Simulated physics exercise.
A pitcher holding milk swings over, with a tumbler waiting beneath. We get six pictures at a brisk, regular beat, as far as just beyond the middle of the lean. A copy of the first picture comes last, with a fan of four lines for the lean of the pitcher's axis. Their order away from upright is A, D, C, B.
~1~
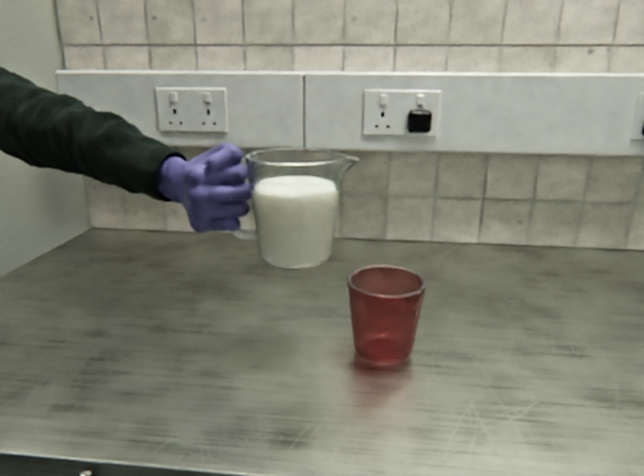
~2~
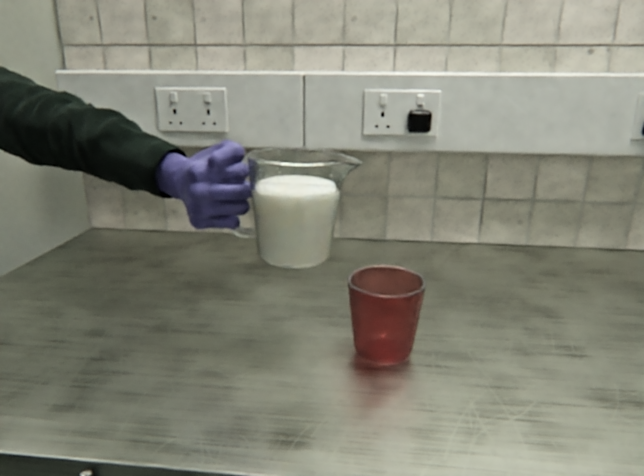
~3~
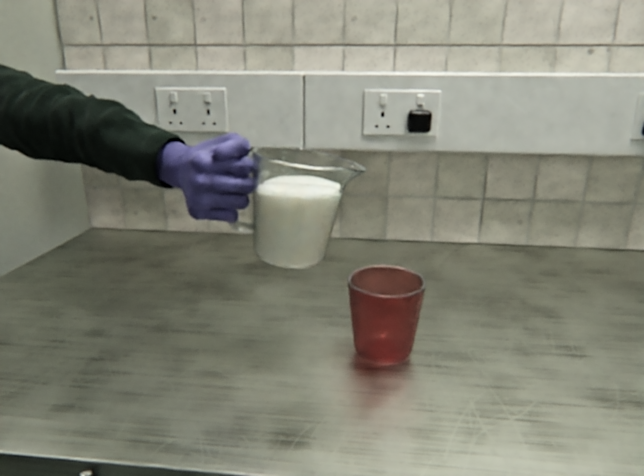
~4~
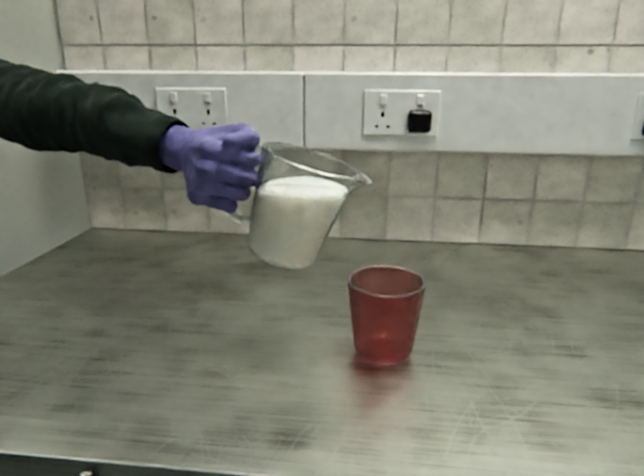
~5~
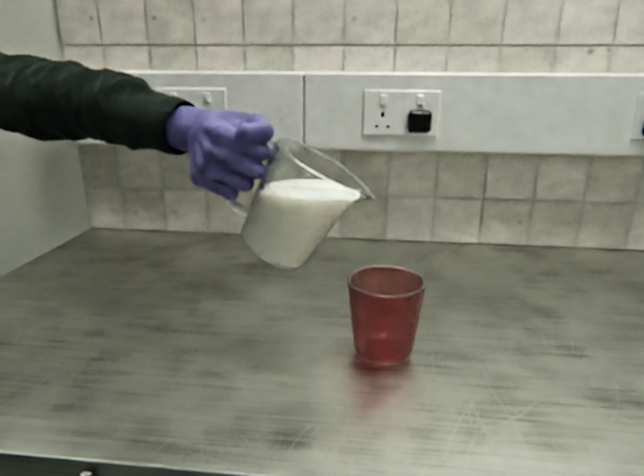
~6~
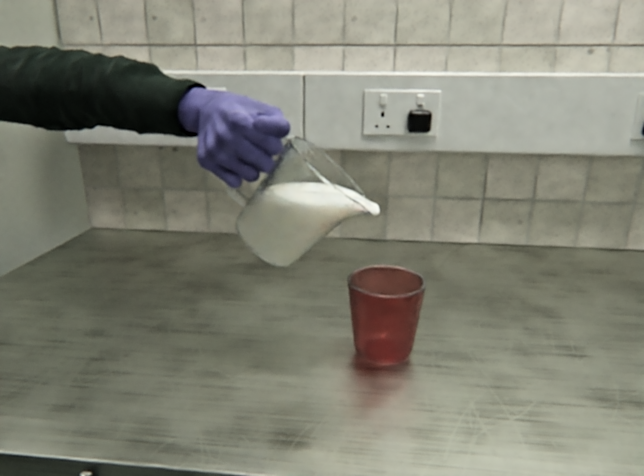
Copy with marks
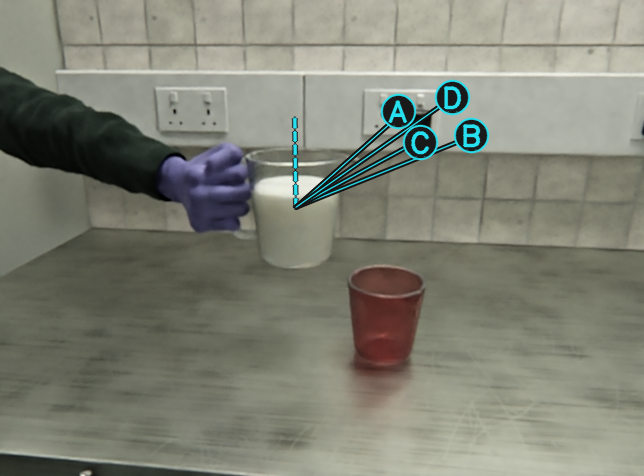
A purple-gloved hand tilts a clear pitcher of milk rightward above a red tumbler.
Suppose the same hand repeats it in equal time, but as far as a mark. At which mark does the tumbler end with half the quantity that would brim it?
Go for C.
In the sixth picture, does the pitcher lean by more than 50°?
No.
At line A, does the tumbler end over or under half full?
Under half.
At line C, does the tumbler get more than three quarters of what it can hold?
No, it does not.
On the marked copy, A at (388, 125); B at (456, 142); C at (403, 148); D at (438, 107).
Choosing A, the tumbler ends with about 24 % of what it can hold.
Choosing B, the tumbler ends with about 65 % of what it can hold.
Choosing C, the tumbler ends with about 50 % of what it can hold.
Choosing D, the tumbler ends with about 36 % of what it can hold.
